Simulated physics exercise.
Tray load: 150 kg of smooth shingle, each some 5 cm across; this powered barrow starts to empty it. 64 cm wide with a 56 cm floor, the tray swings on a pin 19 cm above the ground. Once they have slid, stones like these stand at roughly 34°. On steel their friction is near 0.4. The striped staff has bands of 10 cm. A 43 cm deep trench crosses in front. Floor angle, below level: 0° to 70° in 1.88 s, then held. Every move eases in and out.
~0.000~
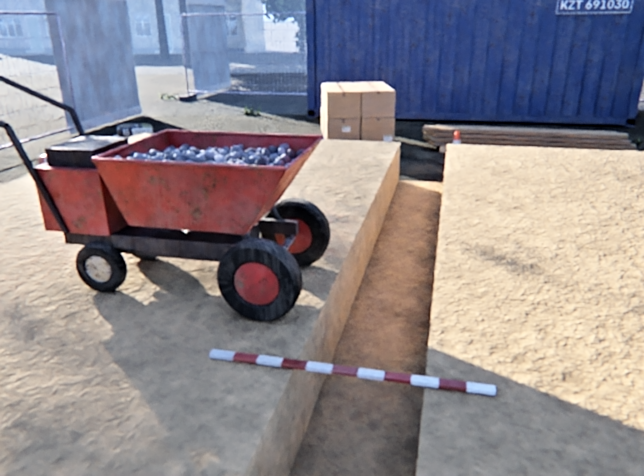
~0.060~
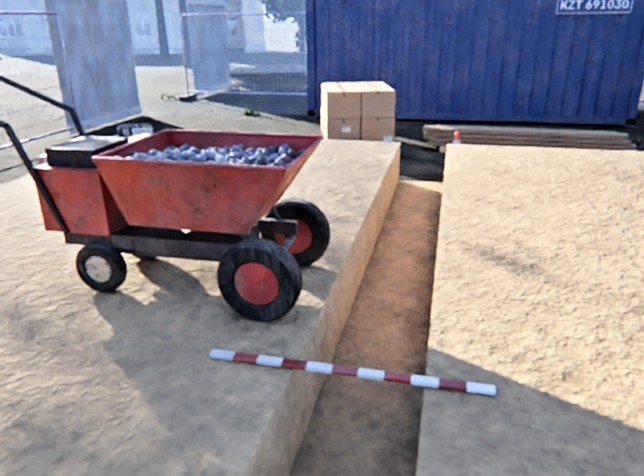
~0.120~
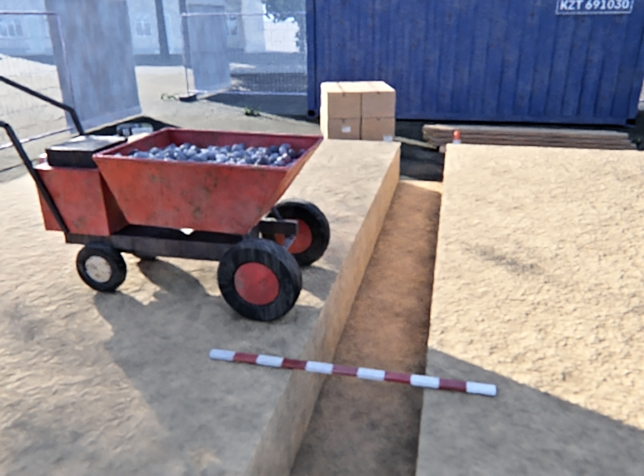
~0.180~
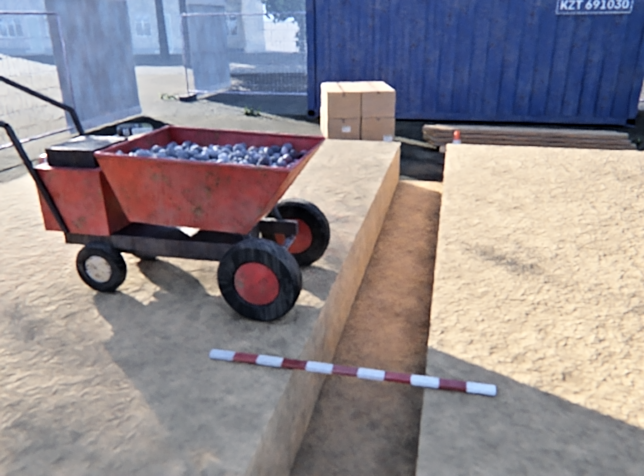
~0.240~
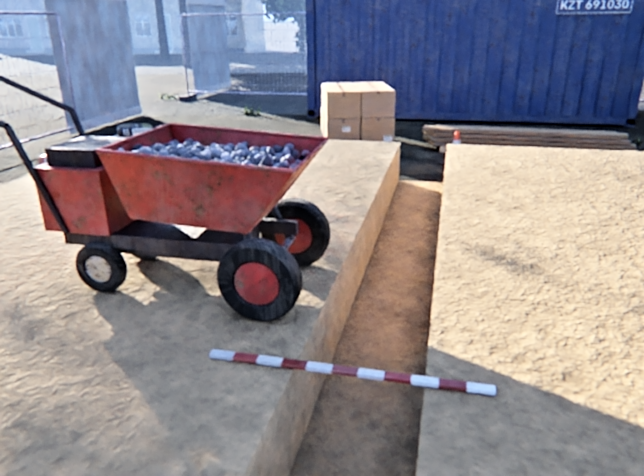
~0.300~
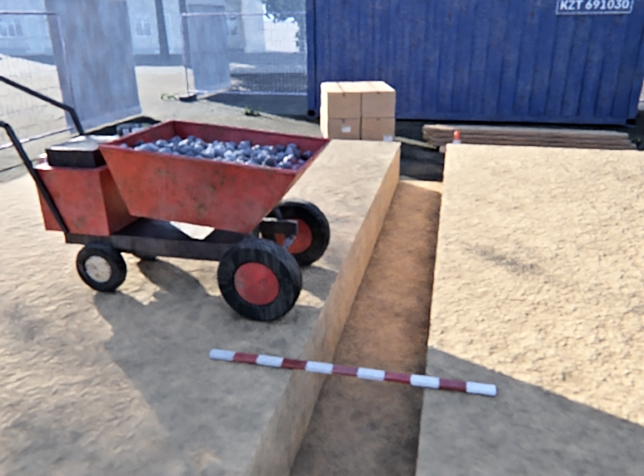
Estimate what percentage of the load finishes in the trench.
Roughly 65 percent.
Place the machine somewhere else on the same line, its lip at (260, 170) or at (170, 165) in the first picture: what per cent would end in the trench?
Roughly 90 per cent, then 80 per cent.
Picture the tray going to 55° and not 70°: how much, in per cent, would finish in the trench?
About 50%.
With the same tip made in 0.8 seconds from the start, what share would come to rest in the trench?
Then roughly 45 percent.
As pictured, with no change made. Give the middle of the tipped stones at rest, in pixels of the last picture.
Roughly (413, 361), I'd say.
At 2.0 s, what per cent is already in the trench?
Close to 30 per cent at that time.
After 1.4 s the floor is at 59°; 98 % in the tray, 2 % in the trench; the foremost stones are at (407, 259).
After 2.0 s the floor is at 70°; 46 % in the tray, 29 % in the trench, 25 % past the trench; the foremost stones are at (546, 313).
After 2.3 s the floor is at 70°; 23 % in the tray, 41 % in the trench, 36 % past the trench; the foremost stones are at (622, 327).
After 4.3 s the floor is at 70°; 0 % in the tray, 65 % in the trench, 35 % past the trench; the foremost stones are past the picture's edge.
